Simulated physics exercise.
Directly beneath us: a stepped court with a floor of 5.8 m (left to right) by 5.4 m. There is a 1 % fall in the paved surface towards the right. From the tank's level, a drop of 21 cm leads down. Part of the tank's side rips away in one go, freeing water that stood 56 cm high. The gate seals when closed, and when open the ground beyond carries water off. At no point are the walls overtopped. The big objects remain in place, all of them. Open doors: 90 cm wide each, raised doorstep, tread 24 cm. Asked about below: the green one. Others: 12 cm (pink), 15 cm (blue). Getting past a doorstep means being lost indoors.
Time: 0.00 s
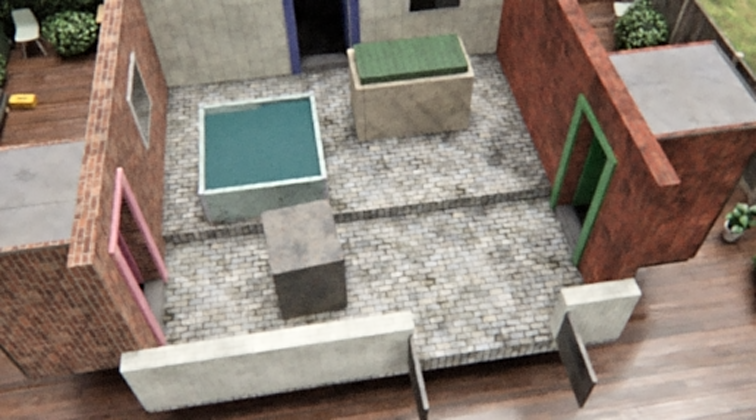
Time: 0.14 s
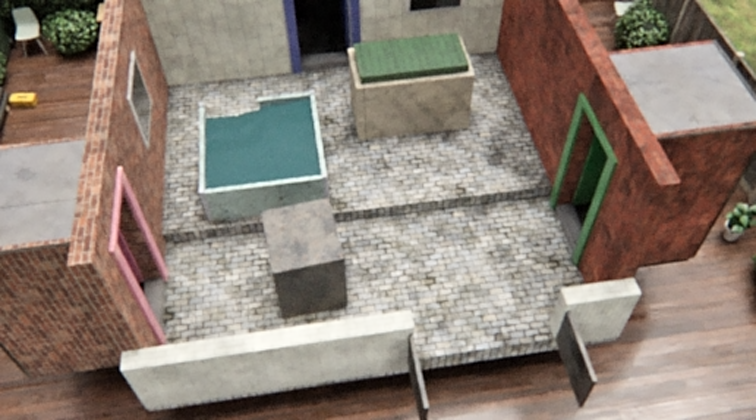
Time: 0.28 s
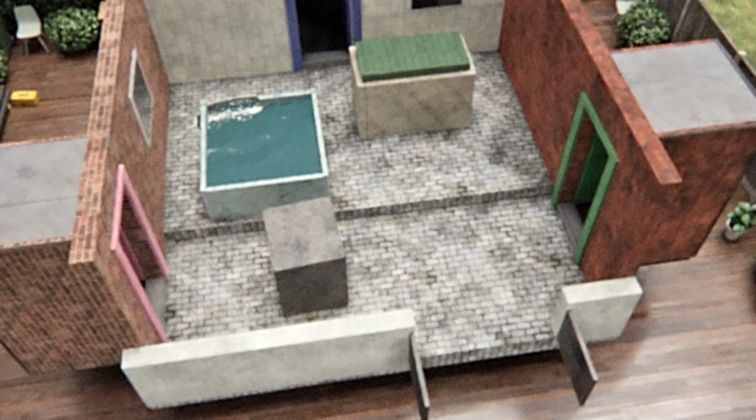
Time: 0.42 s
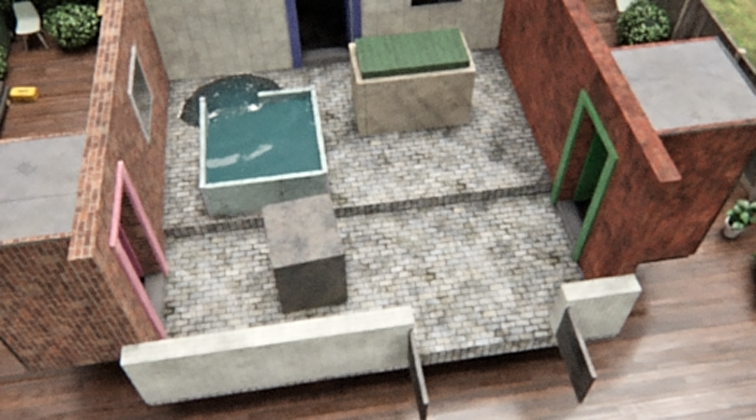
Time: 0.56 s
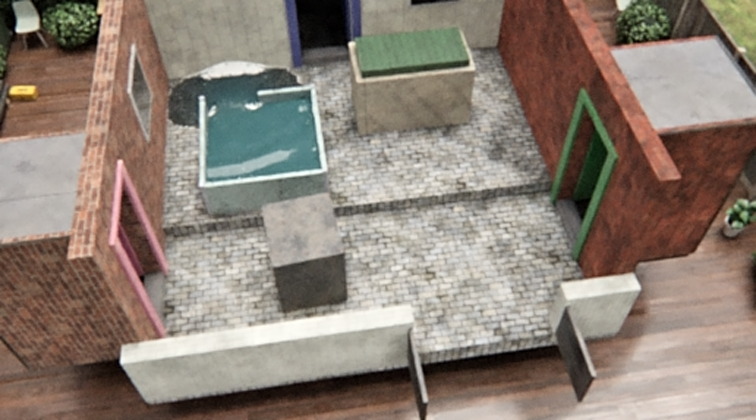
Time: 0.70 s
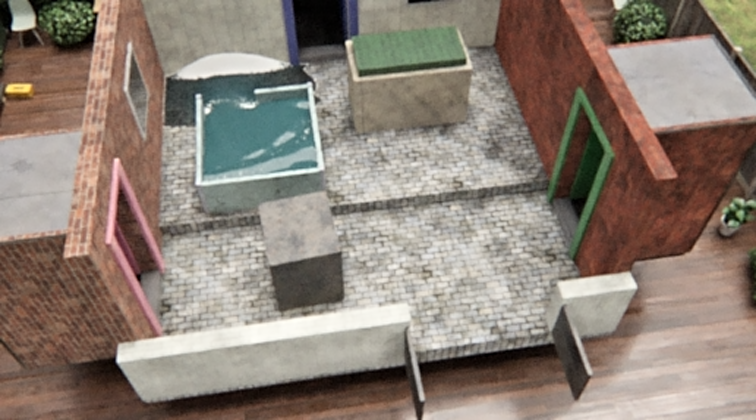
A paved, stepped courtyard between brick and rust-red walls is seen from high above, the view shifting very slightly near the end. A pale-rimmed tank of teal water stands at left, a grey block before it, a green-topped box behind, a pink doorframe left and a green one right. Part of the tank's far rim breaks away, and water pours out, spreading darkly over the paving behind it.
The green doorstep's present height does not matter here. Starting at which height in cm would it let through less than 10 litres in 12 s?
From about 7 cm upwards.
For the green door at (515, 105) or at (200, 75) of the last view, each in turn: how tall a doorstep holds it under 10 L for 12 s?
First place around 7.0 cm, second around 33 cm.
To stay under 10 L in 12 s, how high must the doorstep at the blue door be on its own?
Blue: 6.0 cm.
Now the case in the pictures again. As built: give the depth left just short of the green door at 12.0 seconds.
It comes to about 9.5 centimetres deep.
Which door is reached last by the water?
Answer: Green.
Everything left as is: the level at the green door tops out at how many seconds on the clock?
I'd guess close to 11.0 seconds.
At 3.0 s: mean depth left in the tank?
Roughly 26 cm on average.
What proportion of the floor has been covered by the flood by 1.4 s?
Approximately 10 % of the floor.
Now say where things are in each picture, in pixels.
In the first picture, the tank at (261, 144) is whole and still, 56 cm deep; the green door at (579, 189) is dry.
In the second picture, water pours out on the far side and has run 0.3 m, to a hidden place; about 8 cm deep outside, 56 cm at the back.
In the third picture, the gap is on the far side, the front 0.7 m out at a hidden place; the back of the tank holds 56 cm.
In the fourth picture, water pours out on the far side and has run 1.2 m, to (230, 78); about 6 cm deep outside, 56 cm at the back.
In the fifth picture, water pours out on the far side and has run 1.4 m, to (282, 69); about 6 cm deep outside, 54 cm at the back.
In the sixth picture, the front is at (299, 65), 1.5 m from the gap on the far side; 2.5 m2 of floor is wet, 47 cm left at the back; 4.6 m in a straight line remain to the green door at (576, 183).
After 1.4 s water covers 10 % of the floor, deepest (42 cm) near (166, 83); it has not reached the green door.
After 3.0 s water covers 35 % of the floor, deepest (24 cm) near (220, 92); it has not reached the green door.
After 12.0 s water covers 90 % of the floor, deepest (10 cm) near (548, 197); 9 cm at the green door, 0 litres in over its 11 cm doorstep.
At the green door as built, the water arrived by 4.9 s and peaked near 10 cm at 10.8 s.
With a doorstep of 5.5 cm, 20 litres would have come in within the 12 s; with 7.5 cm, 7 litres. So under 10 litres takes about 7 cm.
